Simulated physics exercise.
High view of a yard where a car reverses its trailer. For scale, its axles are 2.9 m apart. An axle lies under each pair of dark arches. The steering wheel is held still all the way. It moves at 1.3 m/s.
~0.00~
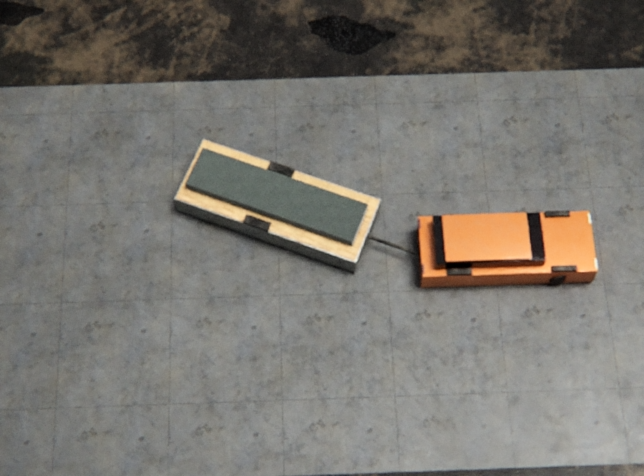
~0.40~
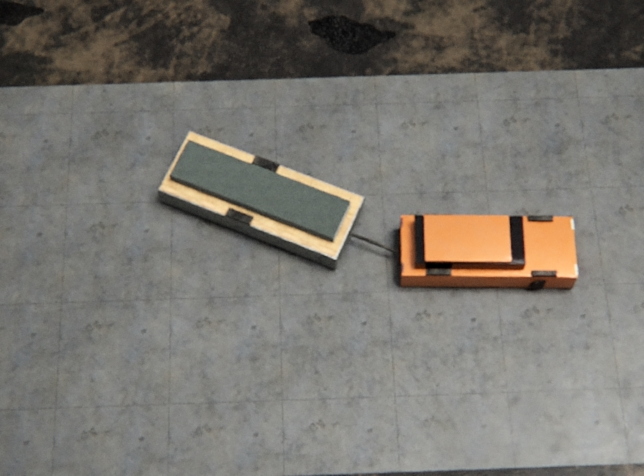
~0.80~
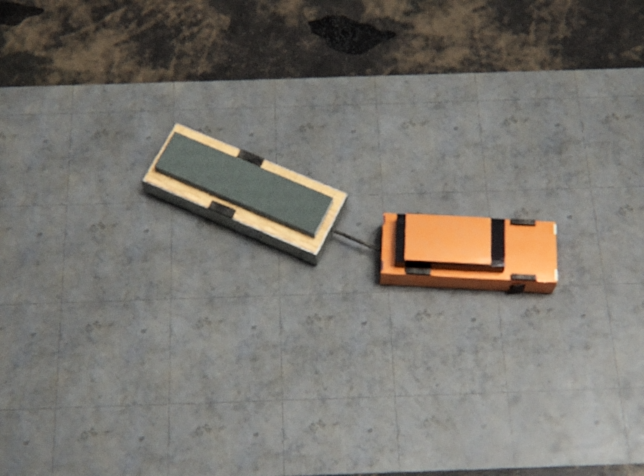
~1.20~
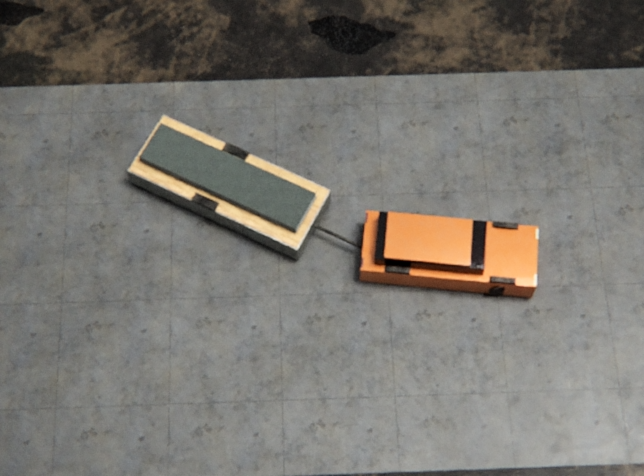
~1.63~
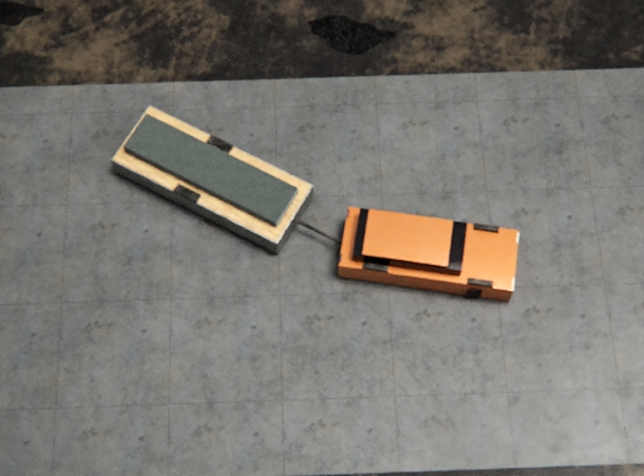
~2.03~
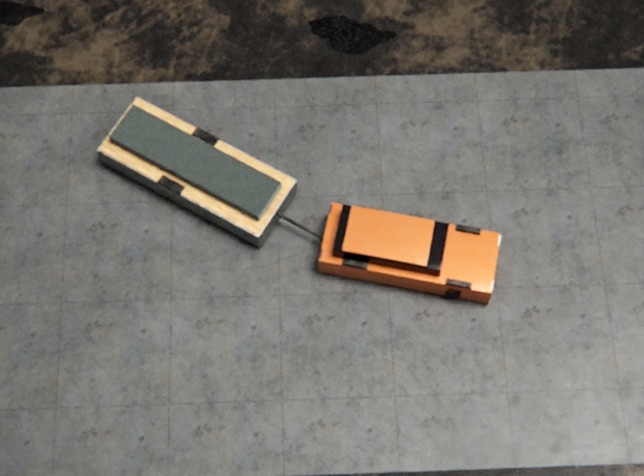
An orange car backs leftward across a gray yard, pushing its angled green-topped trailer up and left.
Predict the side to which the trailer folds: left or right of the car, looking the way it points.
It swings round to the driver's right side.
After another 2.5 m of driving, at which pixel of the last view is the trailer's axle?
Around (119, 119).
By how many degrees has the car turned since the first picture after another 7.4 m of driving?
Some 52°.
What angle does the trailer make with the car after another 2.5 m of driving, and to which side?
Some 10° to its left.
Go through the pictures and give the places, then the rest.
Car's middle (511, 237), trailer's axle (269, 196); tail 23° to the car's left; front wheels 14° left, in the first frame.
Car's middle (492, 239), trailer's axle (253, 190); tail 22° to the car's left, in the second frame.
Car's middle (473, 241), trailer's axle (237, 183); tail 22° to the car's left, in the third frame.
Car's middle (454, 242), trailer's axle (221, 176); tail 21° to the car's left, in the fourth frame.
Car's middle (433, 241), trailer's axle (204, 168); tail 20° to the car's left, in the fifth frame.
Car's middle (413, 241), trailer's axle (189, 160); tail 19° to the car's left, in the sixth frame.
Then, 3.9 s in, the tail is 12° to the car's left, the car has turned 26° and the trailer's axle is at (119, 119) of the last picture.
Then, 5.8 s in, the tail is in line with the car, the car has turned 39° and the trailer's axle is at (54, 74) of the last picture.
Then, 7.8 s in, the tail is 23° to the car's right, the car has turned 52° and the trailer's axle is out of the picture.
Then, 9.7 s in, the tail is 60° to the car's right, the car has turned 65° and the trailer's axle is out of the picture; it has jack-knifed.
